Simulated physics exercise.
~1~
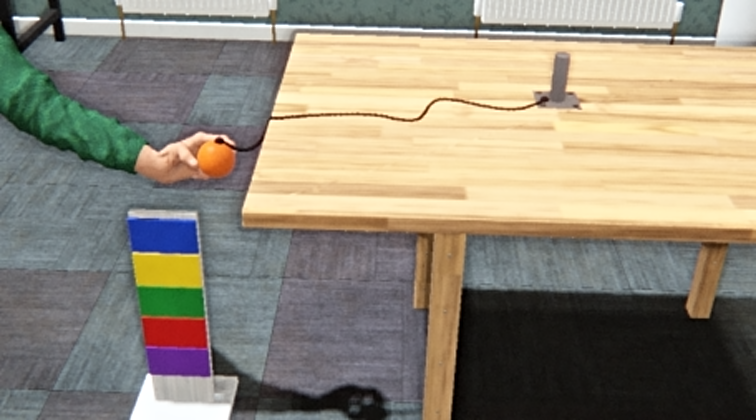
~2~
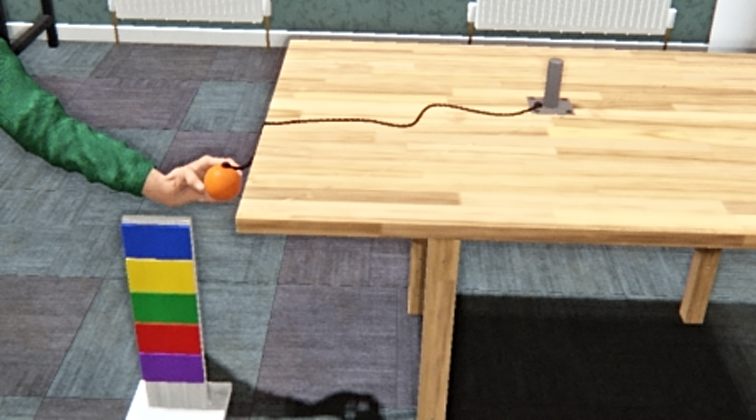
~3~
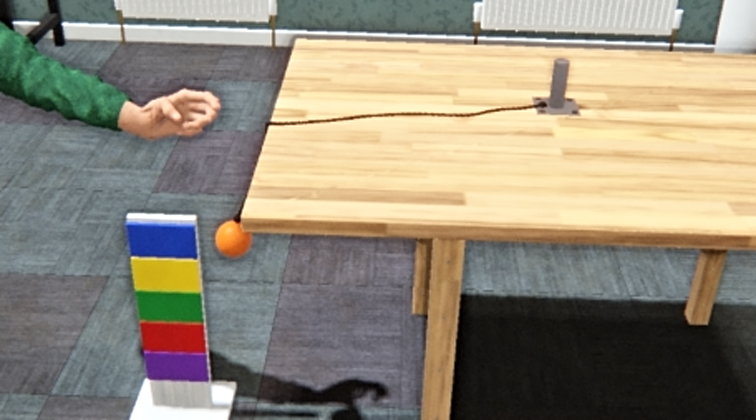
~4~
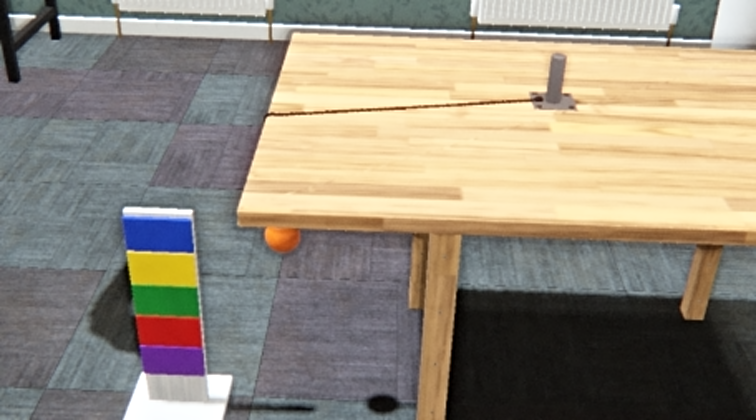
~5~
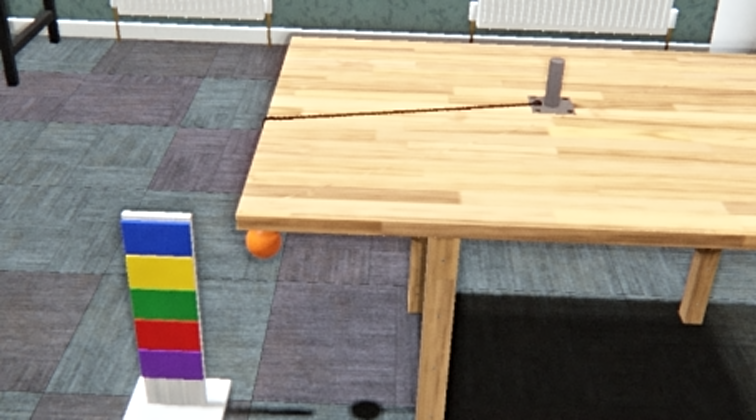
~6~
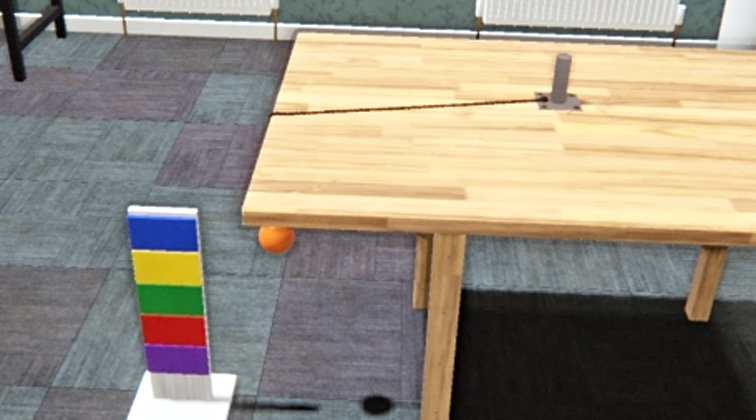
In the video, a hand holds an orange ball tied by a dark cord to a post on a wooden table, lowers it slightly and lets go. The ball drops past the table edge, sways a little, and ends hanging level with the blue band of a coloured scale.
